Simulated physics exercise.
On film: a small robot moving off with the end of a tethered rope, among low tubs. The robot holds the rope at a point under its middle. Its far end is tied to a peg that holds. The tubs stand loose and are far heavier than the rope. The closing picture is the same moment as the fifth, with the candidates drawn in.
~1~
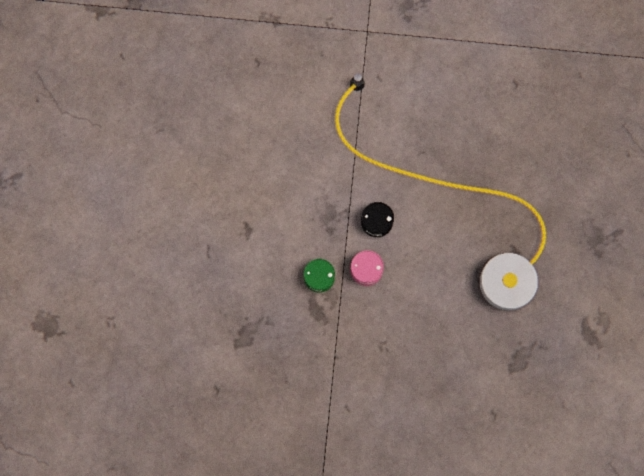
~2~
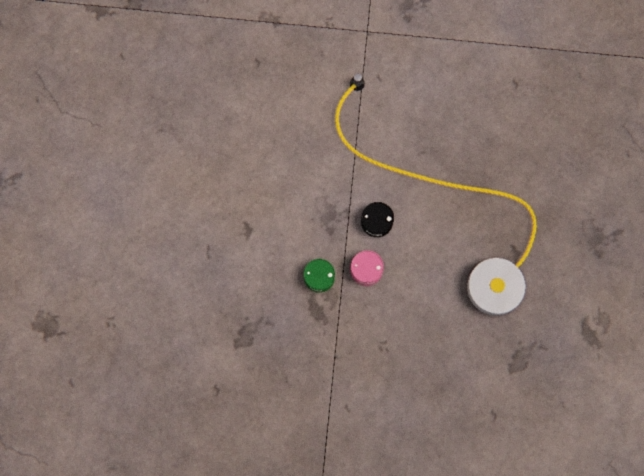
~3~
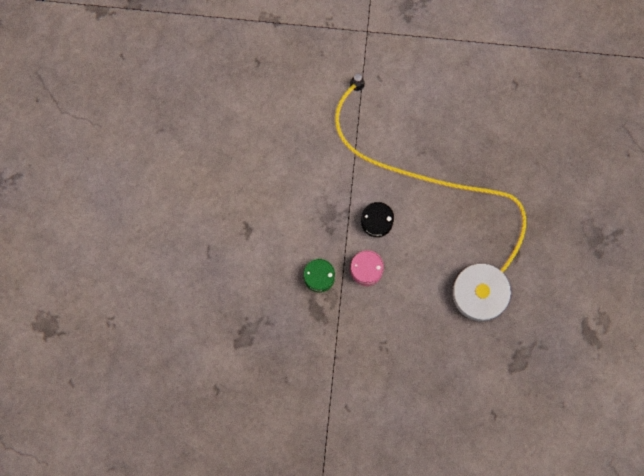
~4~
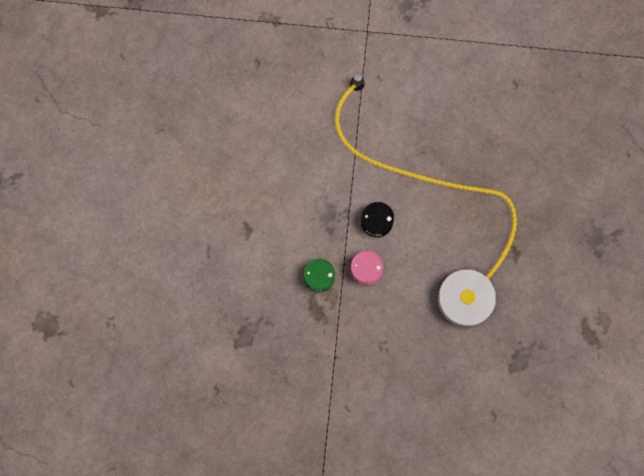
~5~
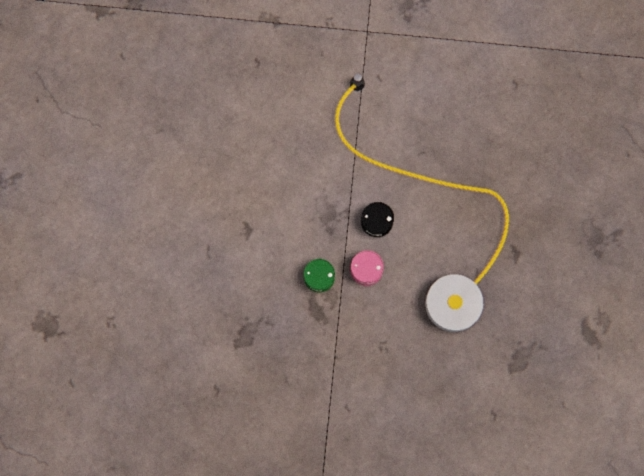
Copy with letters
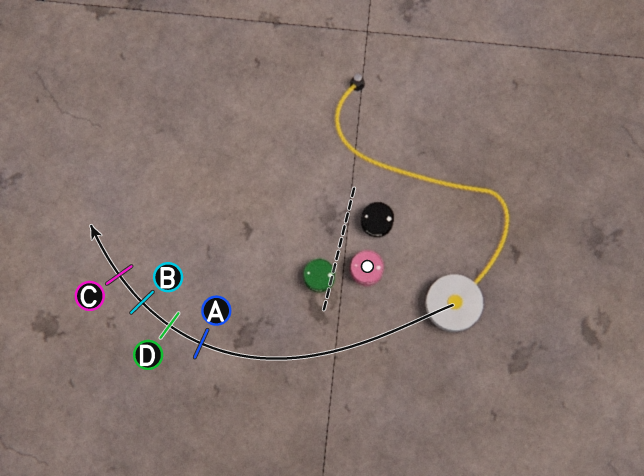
On a stained grey concrete floor, a round white device with a yellow centre slides slowly down and to the left, drawing one end of a curving yellow rope, while the black, pink and green tubs stay still.
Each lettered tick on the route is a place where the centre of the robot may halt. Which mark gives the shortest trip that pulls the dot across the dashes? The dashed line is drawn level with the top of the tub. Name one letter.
Stop at D.
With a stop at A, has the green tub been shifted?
By then, no.
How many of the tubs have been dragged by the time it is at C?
Three.
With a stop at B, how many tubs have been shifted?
Three.
On the marked copy, A at (201, 344); B at (142, 302); C at (119, 275); D at (169, 326); the dashed line at (339, 248); the route from (453, 305) via (241, 356) to (91, 226); the white dot at (367, 266).
Following D. Soon after the start, robot (356, 344); pink tub (367, 268).
Later, robot (252, 356); pink tub (367, 268).
In the end, robot (168, 324); pink tub (327, 244); green tub (300, 260); black tub (343, 217); the dot on the pink tub is over the dashed line.
As for the rest, A leaves the dotted tub short, at (345, 253); B does it too, but is farther than needed; C does it too, but is farther than needed.
